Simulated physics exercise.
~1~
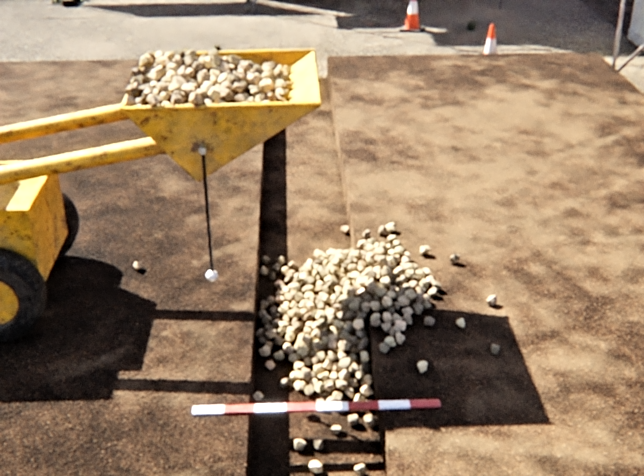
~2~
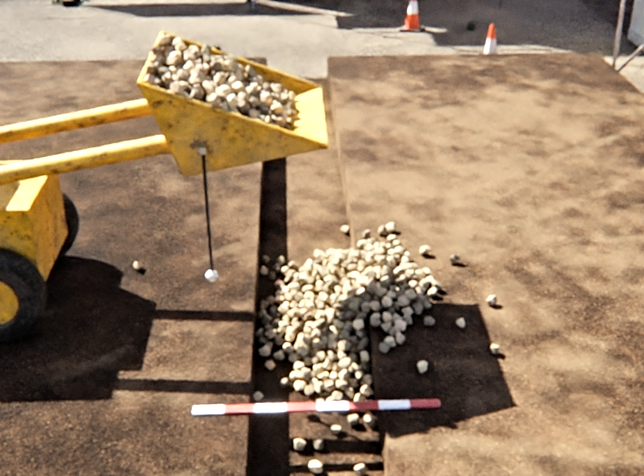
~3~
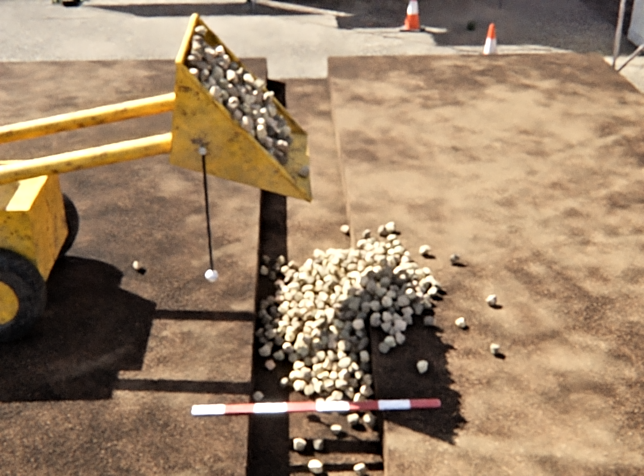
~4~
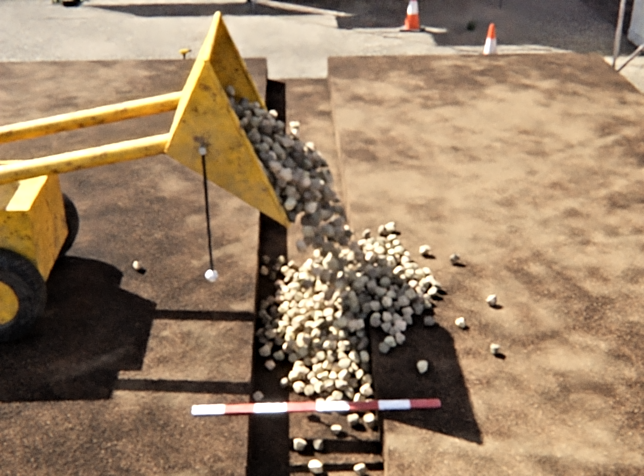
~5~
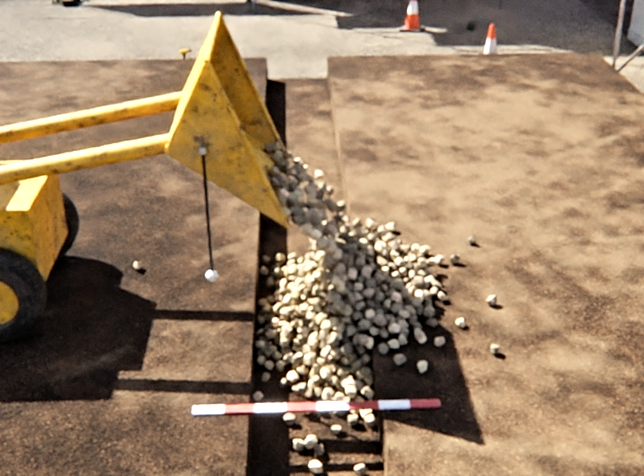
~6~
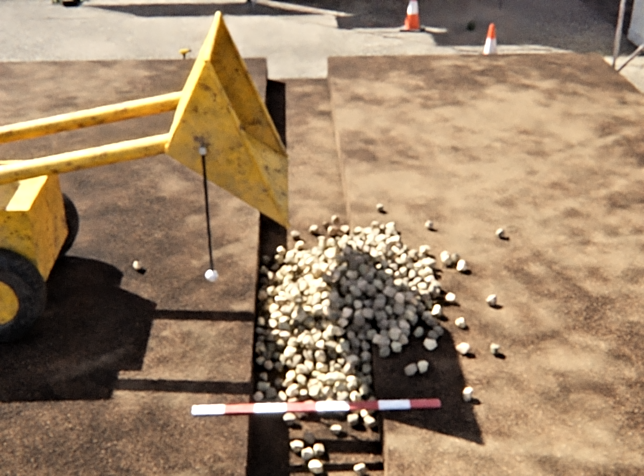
Yellow loader bucket tipping forward and pouring pale stones onto an existing heap across a trench, ending empty above the enlarged, spreading pile.
